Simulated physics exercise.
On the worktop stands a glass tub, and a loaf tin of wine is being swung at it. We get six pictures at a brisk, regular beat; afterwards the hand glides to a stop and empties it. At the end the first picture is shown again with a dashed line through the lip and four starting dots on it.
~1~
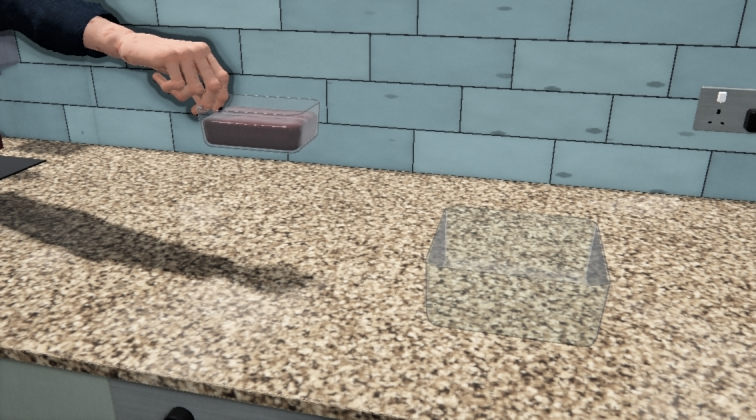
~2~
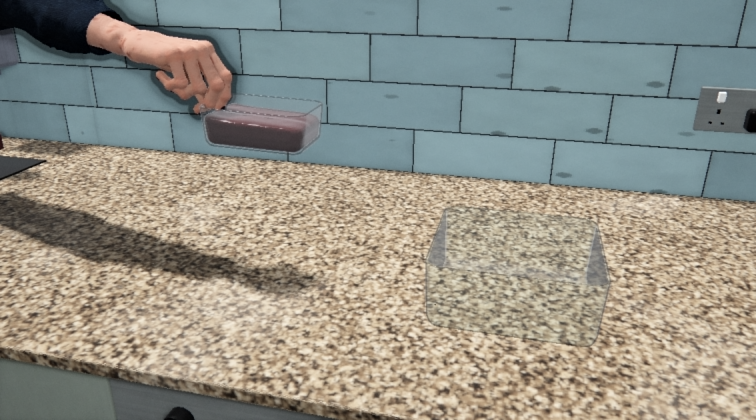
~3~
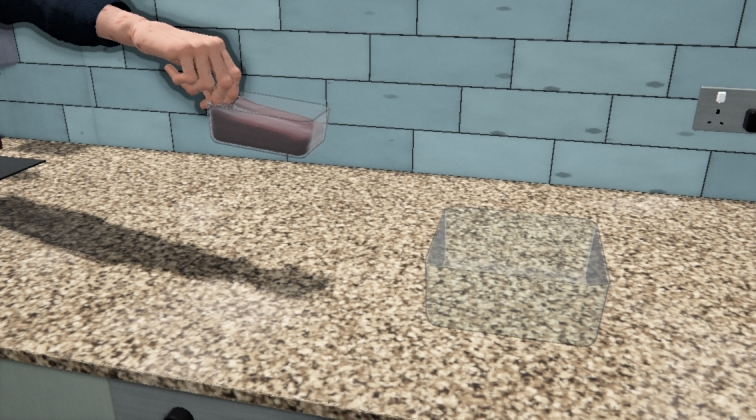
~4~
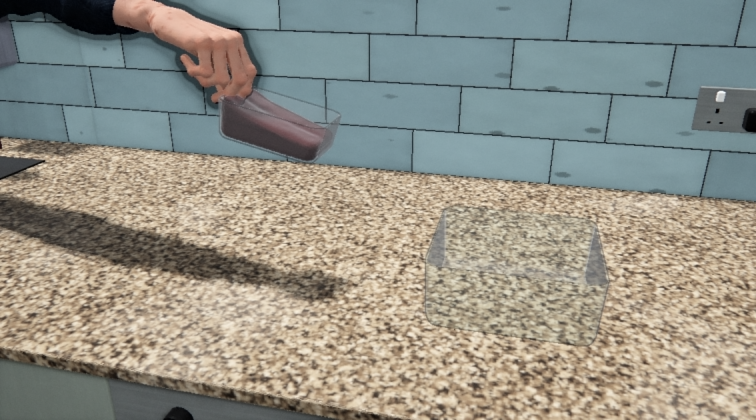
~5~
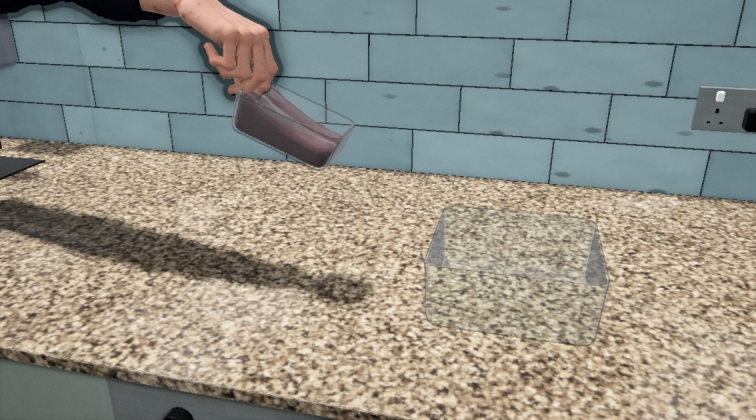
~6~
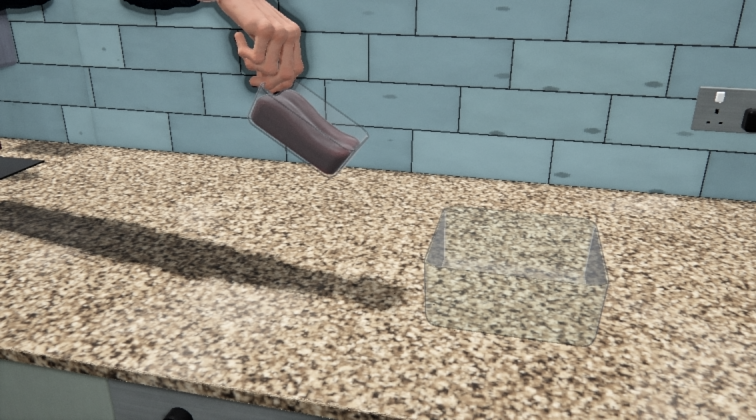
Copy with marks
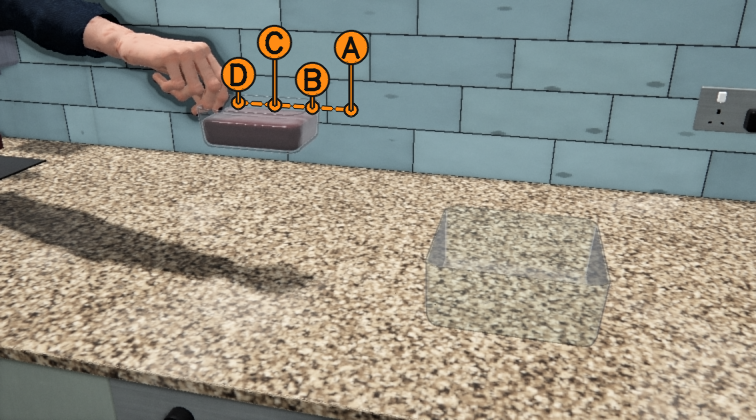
A hand in a dark sleeve, at the upper left, holds a clear rectangular container of dark reddish liquid above a speckled tan kitchen worktop, seen from slightly above. An empty clear glass tub stands right of centre, with pale blue wall tiles behind and a socket at the far right. The hand moves rightward, tilting the container steadily so its right end dips, while the camera stays still.
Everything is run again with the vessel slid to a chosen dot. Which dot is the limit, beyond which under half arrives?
I would pick spot C.
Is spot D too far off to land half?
Yes, that goes wrong.
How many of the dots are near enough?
Three of them.
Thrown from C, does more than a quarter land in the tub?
Yes.
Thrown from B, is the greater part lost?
No, not at all.
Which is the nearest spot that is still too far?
Spot D.
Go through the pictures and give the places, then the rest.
Upright, lip at (309, 107); tub from (426, 320) to (596, 344); nothing has left yet.
Upright, lip at (312, 109); nothing has left yet.
Tipped about 6°, lip at (320, 113); nothing has left yet.
Tipped about 13°, lip at (332, 121); nothing has left yet.
Tipped about 22°, lip at (346, 130); nothing has left yet.
Tipped about 33°, lip at (361, 142); nothing has left yet.
On the marked copy, A at (351, 109); B at (312, 107); C at (274, 104); D at (238, 102).
For spot A, about 93 % lands in the tub, 5 % falls short.
For spot B, about 76 % lands in the tub, 8 % falls short and 16 % goes beside or beyond.
For spot C, about 69 % lands in the tub, 21 % falls short and 10 % goes beside or beyond.
For spot D, about 11 % lands in the tub, 82 % falls short and 7 % goes beside or beyond.
